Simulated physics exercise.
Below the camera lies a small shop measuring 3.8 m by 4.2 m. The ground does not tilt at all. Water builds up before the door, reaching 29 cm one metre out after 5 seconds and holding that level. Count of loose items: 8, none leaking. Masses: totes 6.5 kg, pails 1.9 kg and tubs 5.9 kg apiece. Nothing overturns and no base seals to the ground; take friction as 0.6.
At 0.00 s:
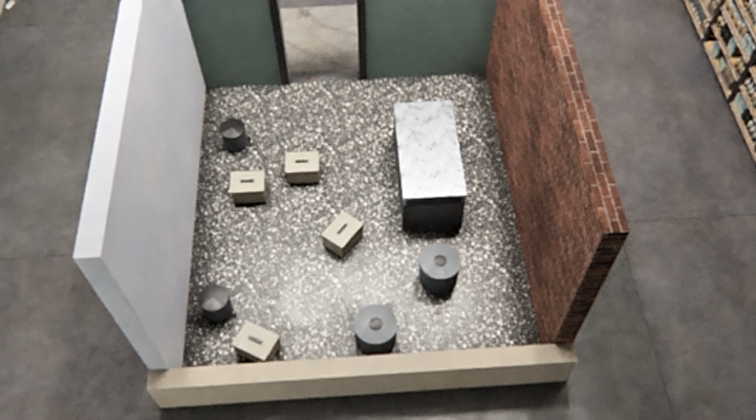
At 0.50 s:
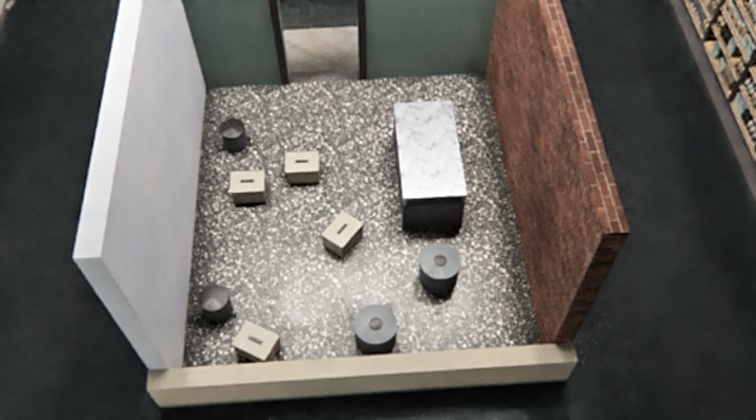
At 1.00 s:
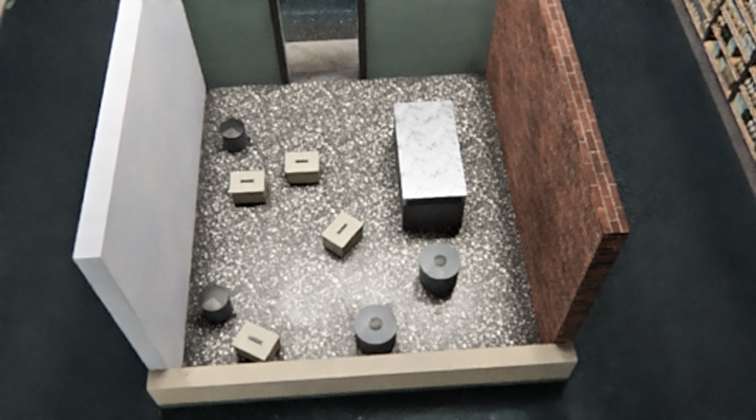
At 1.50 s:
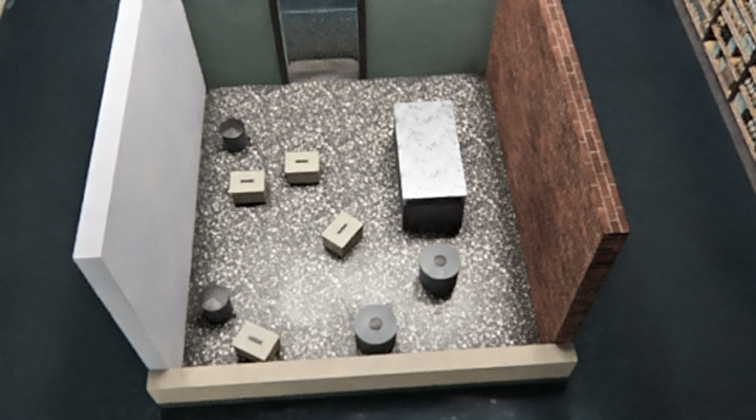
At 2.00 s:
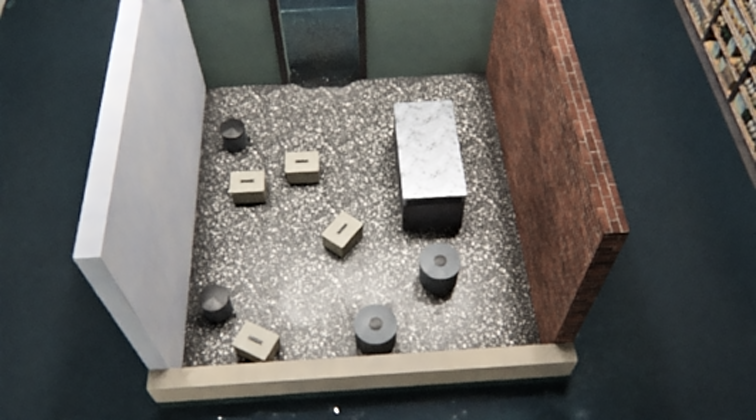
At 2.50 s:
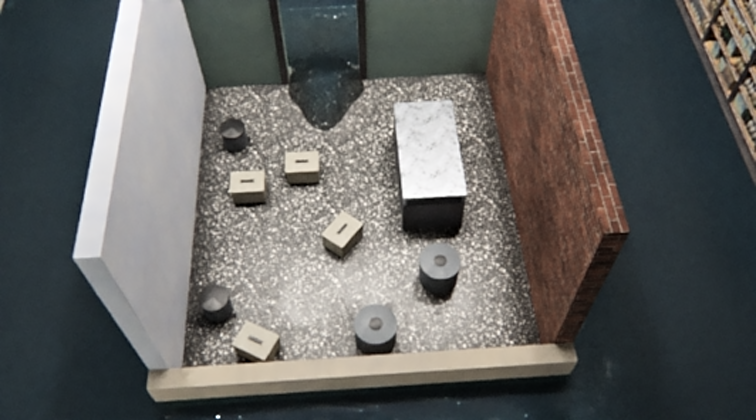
Small open-topped shop with boxes and round tubs standing still as dark water covers the ground outside and starts spreading through the doorway.
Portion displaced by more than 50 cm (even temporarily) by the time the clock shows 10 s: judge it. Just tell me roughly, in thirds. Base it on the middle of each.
The count is two thirds or higher.
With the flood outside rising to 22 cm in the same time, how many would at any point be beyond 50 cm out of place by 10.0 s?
With that change, 5 of them.
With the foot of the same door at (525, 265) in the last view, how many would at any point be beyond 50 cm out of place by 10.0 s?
The answer would then be 8.
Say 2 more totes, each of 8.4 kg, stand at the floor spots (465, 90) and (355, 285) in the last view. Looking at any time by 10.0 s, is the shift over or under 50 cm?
Taking them in order, the first is below the threshold and the second is above the threshold.
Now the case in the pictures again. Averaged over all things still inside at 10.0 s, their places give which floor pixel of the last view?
Roughly at (331, 292).
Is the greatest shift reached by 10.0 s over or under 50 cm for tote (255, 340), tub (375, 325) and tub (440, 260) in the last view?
Order as asked - a smaller shift, a bigger shift, a smaller shift.
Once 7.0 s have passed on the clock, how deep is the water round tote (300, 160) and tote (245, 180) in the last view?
Depth approx. 10 cm / 10 cm.
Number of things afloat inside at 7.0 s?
I get 7.
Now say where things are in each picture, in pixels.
In the first picture, a tote at (342, 229) rests on the ground; a pail at (214, 297), on the bottom; 0.0 m2 under water; 0 of 8 have shifted.
In the second picture, a tote at (342, 229), on the bottom; a pail at (214, 297), on the bottom; 0.0 m2 under water; 0 of 8 have shifted.
In the third picture, a tote at (342, 229) rests on the ground; a pail at (214, 297), on the bottom; water covers 0.0 m2; 0 of 8 have shifted.
In the fourth picture, a tote at (342, 229) rests on the ground; a pail at (214, 297) rests on the ground; 0.0 m2 under water; 0 of 8 have shifted.
In the fifth picture, a tote at (342, 229) rests on the ground; a pail at (214, 297) rests on the ground; water covers 0.1 m2; 0 of 8 have shifted.
In the sixth picture, a tote at (342, 229), on the bottom; a pail at (214, 297), on the bottom; water covers 0.5 m2; 0 of 8 have shifted.
After 3.5 s 0 of 8 are over 50 cm from their spots; 0 afloat.
After 4.5 s 0 of 8 are over 50 cm from their spots; 0 afloat.
After 7.0 s 4 of 8 are over 50 cm from their spots; 7 afloat.
After 10.0 s 6 of 8 are over 50 cm from their spots, and 6 have been at some point; 8 afloat.
